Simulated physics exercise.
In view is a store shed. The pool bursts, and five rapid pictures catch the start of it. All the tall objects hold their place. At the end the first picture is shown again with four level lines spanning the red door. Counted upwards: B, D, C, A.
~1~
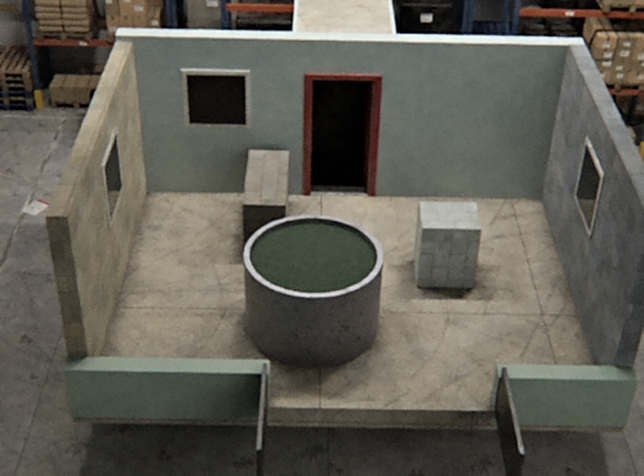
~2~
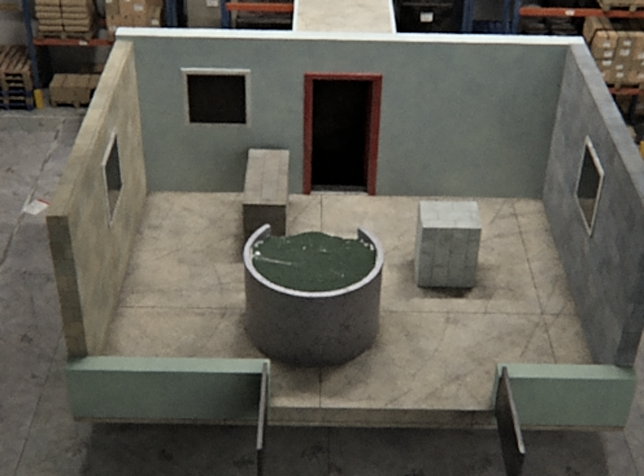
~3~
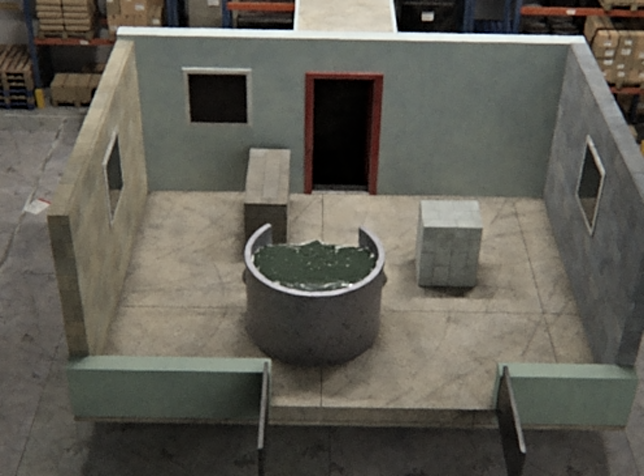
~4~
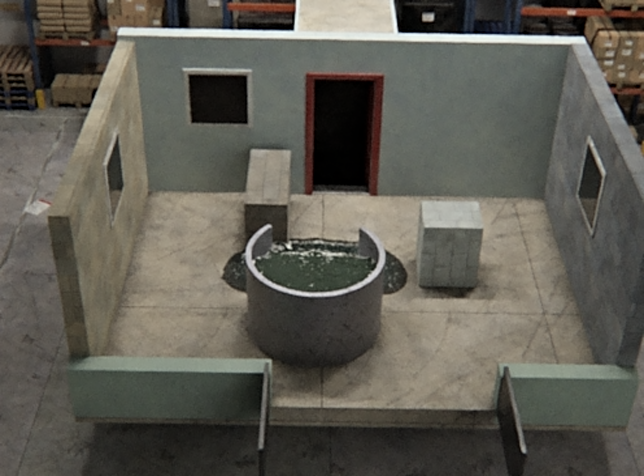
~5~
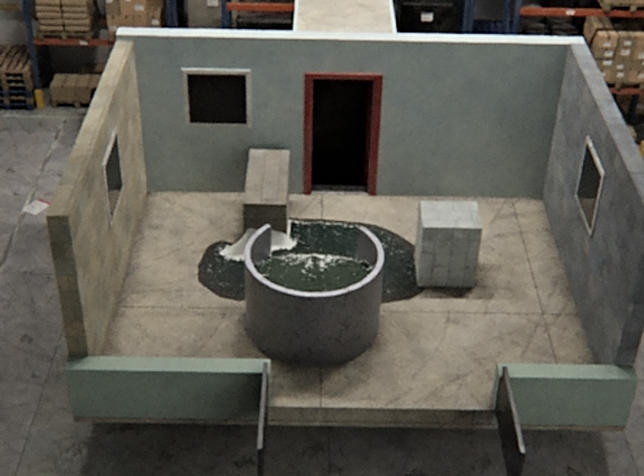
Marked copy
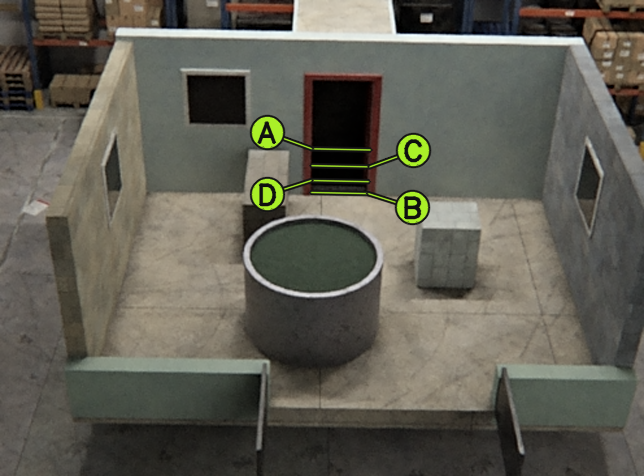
A round pool opens at the back and green water pours out across the shed floor.
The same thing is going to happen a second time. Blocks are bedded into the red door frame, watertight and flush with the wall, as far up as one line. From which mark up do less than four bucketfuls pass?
Choose C.
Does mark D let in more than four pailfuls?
Yes, that goes wrong.
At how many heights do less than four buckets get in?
Two.
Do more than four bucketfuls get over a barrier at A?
No, that is safe.
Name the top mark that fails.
Mark D.
On the marked copy, A at (341, 149); B at (339, 193); C at (340, 166); D at (340, 181); from the bottom up B, D, C, A.
With A, nothing gets over.
With B, dozens of bucketfuls pour in.
With C, a splash gets over, under a bucket.
With D, some 20 bucketfuls get in.
